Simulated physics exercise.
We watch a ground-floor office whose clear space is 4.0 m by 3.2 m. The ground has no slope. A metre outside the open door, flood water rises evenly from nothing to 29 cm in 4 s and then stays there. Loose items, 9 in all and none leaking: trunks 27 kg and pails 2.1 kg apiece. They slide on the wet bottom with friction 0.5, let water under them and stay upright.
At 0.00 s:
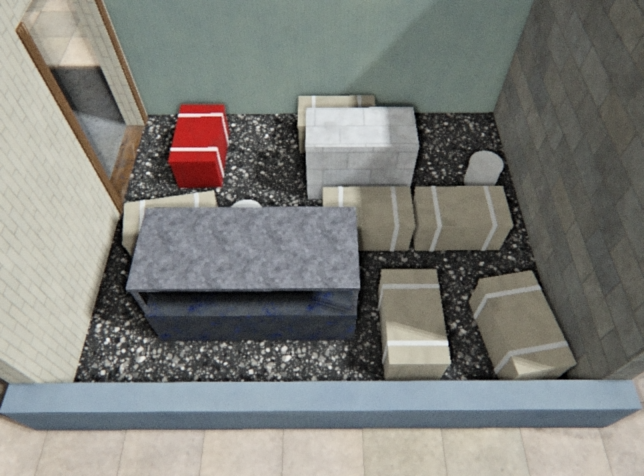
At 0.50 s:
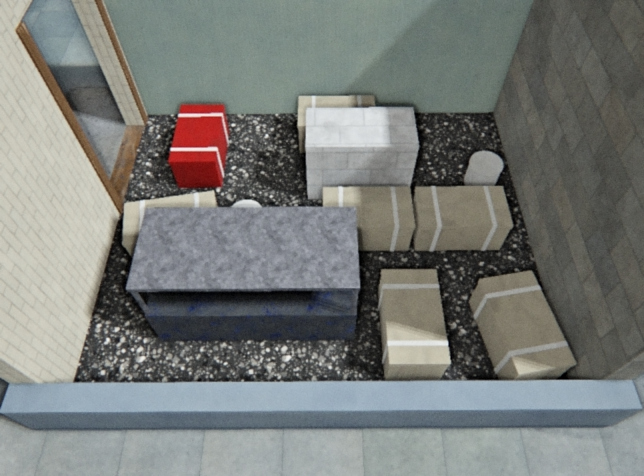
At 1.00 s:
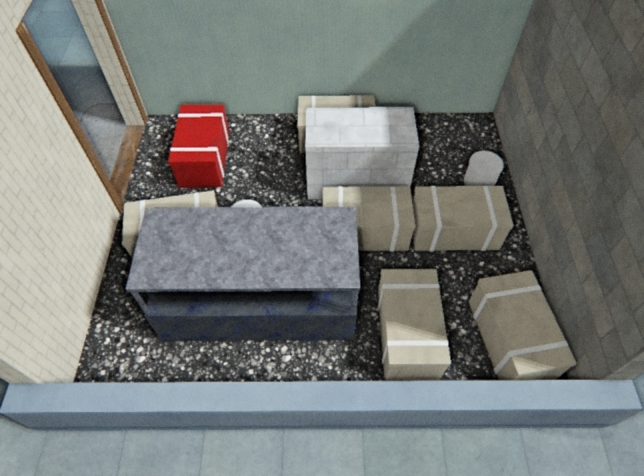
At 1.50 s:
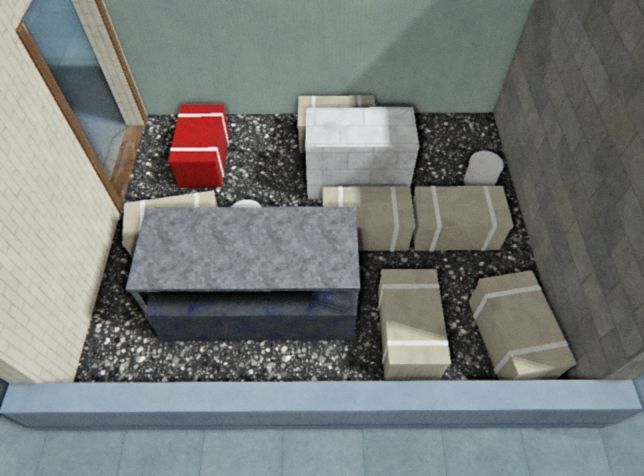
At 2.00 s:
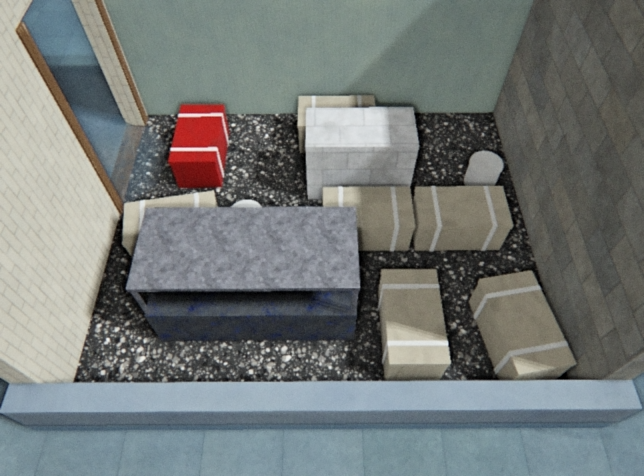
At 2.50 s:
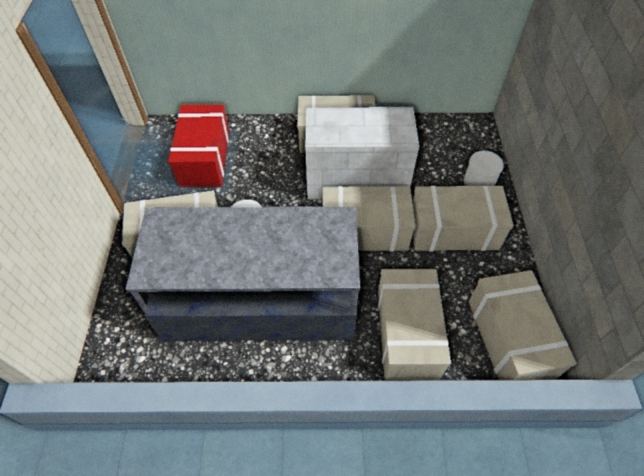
Bluish water spreading outside a walled room and seeping through the doorway at left toward a red trunk, every object staying still.
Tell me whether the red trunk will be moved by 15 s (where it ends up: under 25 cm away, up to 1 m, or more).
Red trunk travels far.
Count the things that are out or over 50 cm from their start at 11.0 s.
By then 4.
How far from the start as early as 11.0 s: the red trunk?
About 300 cm.
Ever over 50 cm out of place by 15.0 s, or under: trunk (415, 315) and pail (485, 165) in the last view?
In turn: Under, past it.
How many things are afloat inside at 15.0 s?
I count 9.
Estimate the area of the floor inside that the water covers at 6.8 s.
Some 9.5 m2.
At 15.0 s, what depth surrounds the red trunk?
Roughly 27 cm.
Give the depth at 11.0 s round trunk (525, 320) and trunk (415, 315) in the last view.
Roughly 24 and 19 cm.
After 3.5 s the red trunk is near (248, 130), 0.5 m from its start, aground; 0 afloat.
After 6.8 s the red trunk is near (410, 102), 2.2 m from its start, afloat; 6 afloat.
After 11.0 s the red trunk is near (489, 146), 2.8 m from its start, afloat; 9 afloat.
After 15.0 s the red trunk is near (493, 166), 2.8 m from its start, afloat; 9 afloat.
